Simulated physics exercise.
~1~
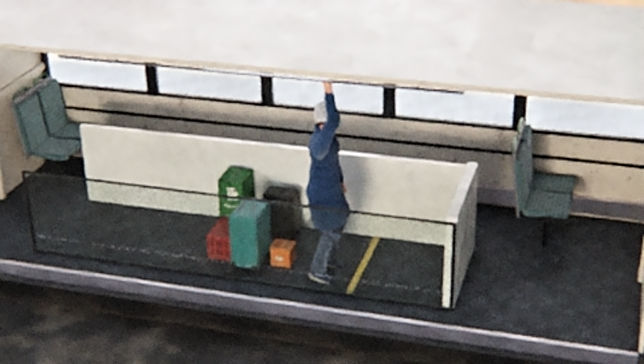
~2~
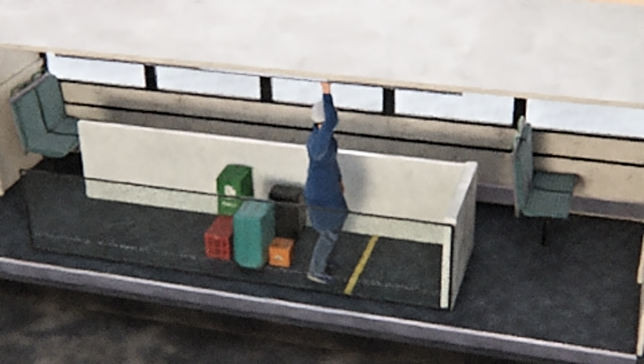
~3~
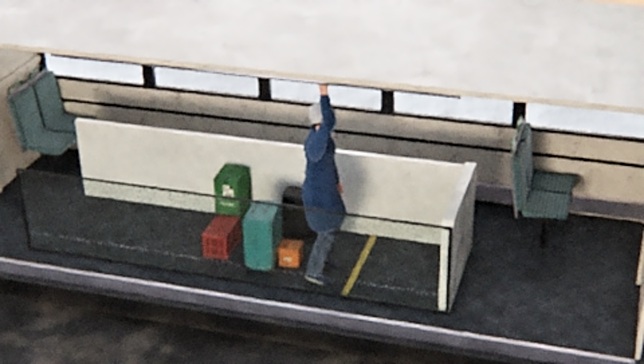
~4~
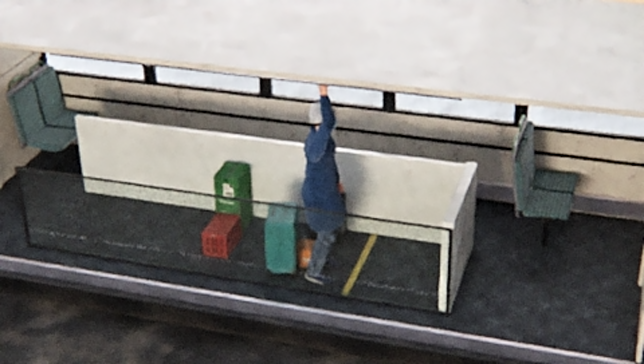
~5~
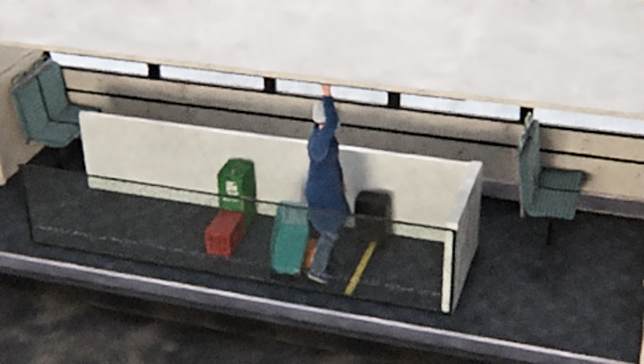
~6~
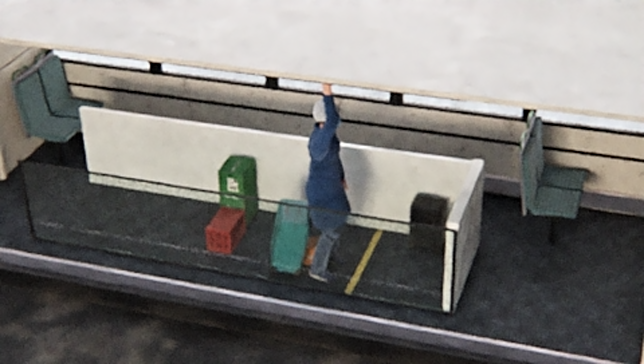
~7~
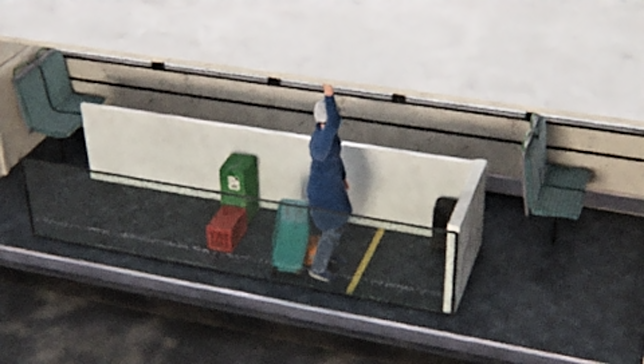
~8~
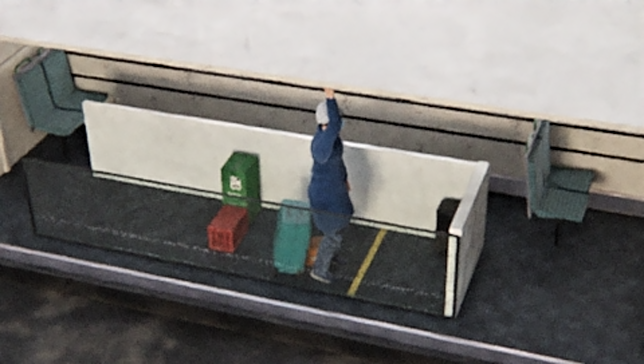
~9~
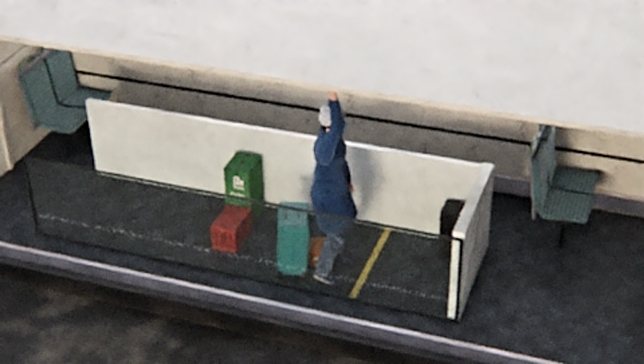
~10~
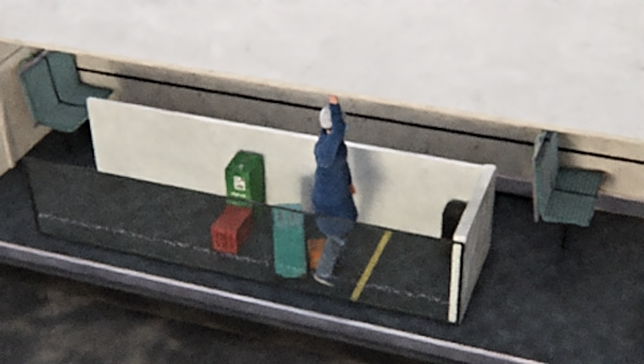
A black case slid right behind a standing traveller holding an arm up, crossed the yellow line and stopped by the end wall, while a teal case and orange tub shifted slightly right and stayed short of it, the teal one briefly leaning.
